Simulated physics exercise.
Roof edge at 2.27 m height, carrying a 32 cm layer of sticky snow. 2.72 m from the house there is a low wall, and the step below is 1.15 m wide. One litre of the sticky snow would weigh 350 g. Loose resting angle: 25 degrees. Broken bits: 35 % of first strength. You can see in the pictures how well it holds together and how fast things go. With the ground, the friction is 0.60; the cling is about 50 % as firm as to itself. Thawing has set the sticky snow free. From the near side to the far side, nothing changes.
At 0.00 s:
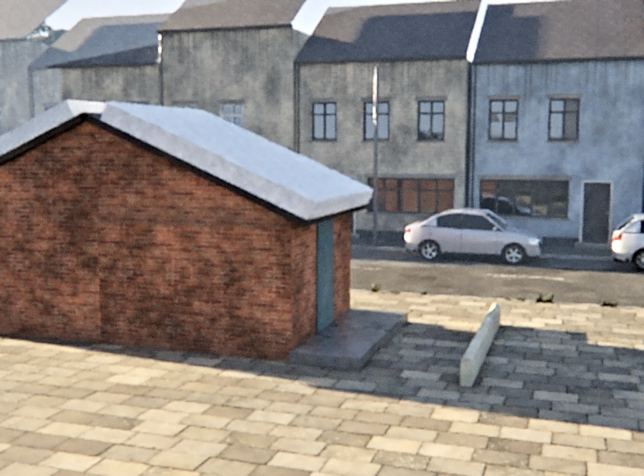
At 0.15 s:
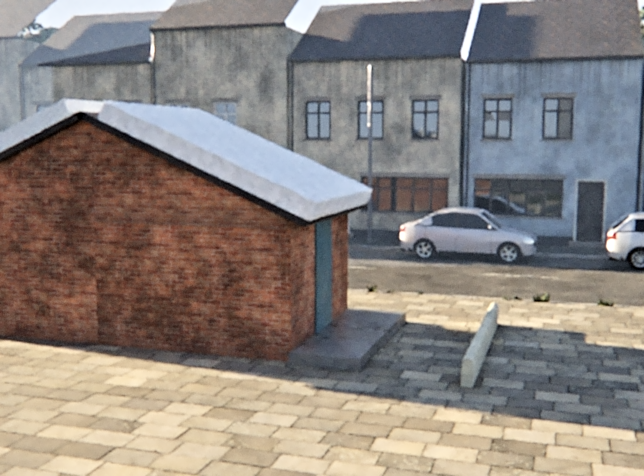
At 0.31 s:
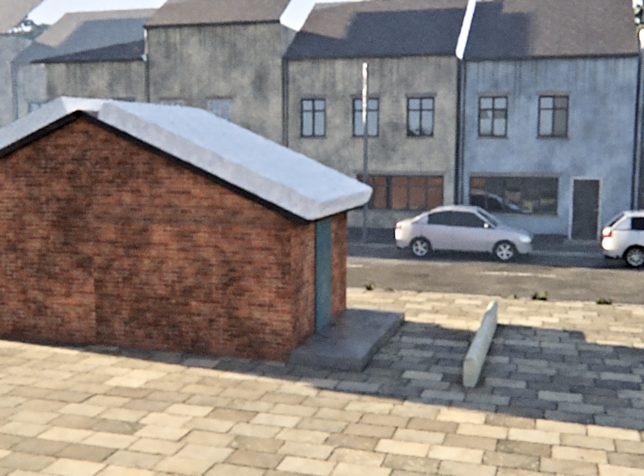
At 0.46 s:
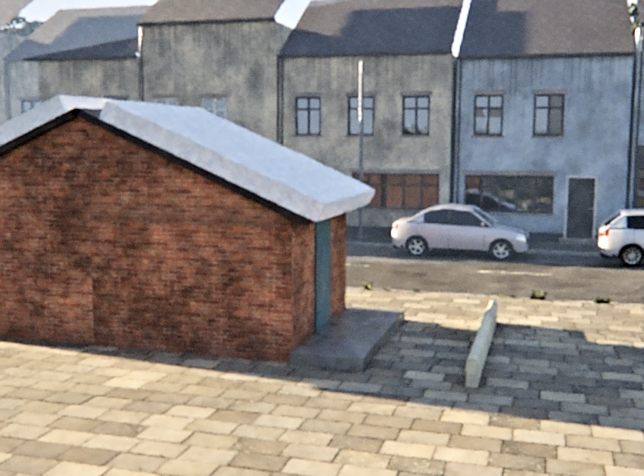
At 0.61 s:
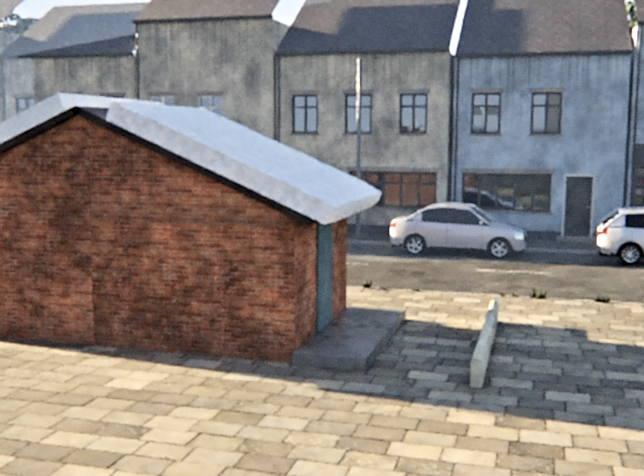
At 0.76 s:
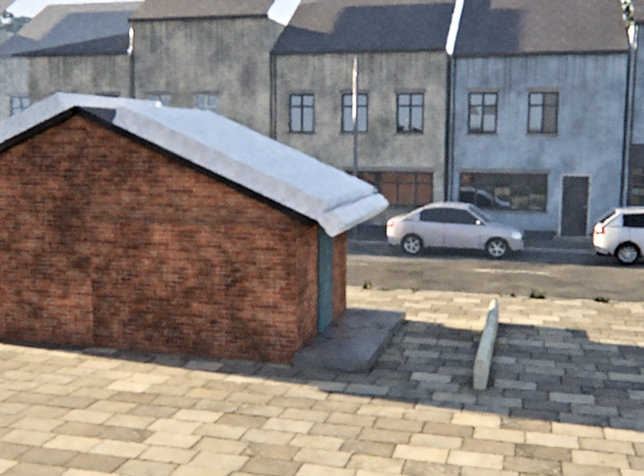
In the video, a thick white layer of snow on the pitched roof of a small brick building slides slowly down toward the right, extending farther past the eaves and beginning to crack, while cars stand along the street behind.
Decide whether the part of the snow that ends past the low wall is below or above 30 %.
I'd say the portion is a thinner slice than 30 %.
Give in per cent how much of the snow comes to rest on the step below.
Estimated share: About 5 %.
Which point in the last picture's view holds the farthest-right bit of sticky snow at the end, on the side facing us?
About (566, 387).
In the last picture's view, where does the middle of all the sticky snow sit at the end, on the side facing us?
Roughly at (434, 359).
After 1.17 s, 92 % is still on the roof and 0 % is past the low wall.
After 1.64 s, 71 % is still on the roof and 0 % is past the low wall.
After 2.12 s, 37 % is still on the roof and 0 % is past the low wall.
After 2.60 s, none is still on the roof and 0 % is past the low wall.
After 3.90 s, none is still on the roof and 14 % is past the low wall.
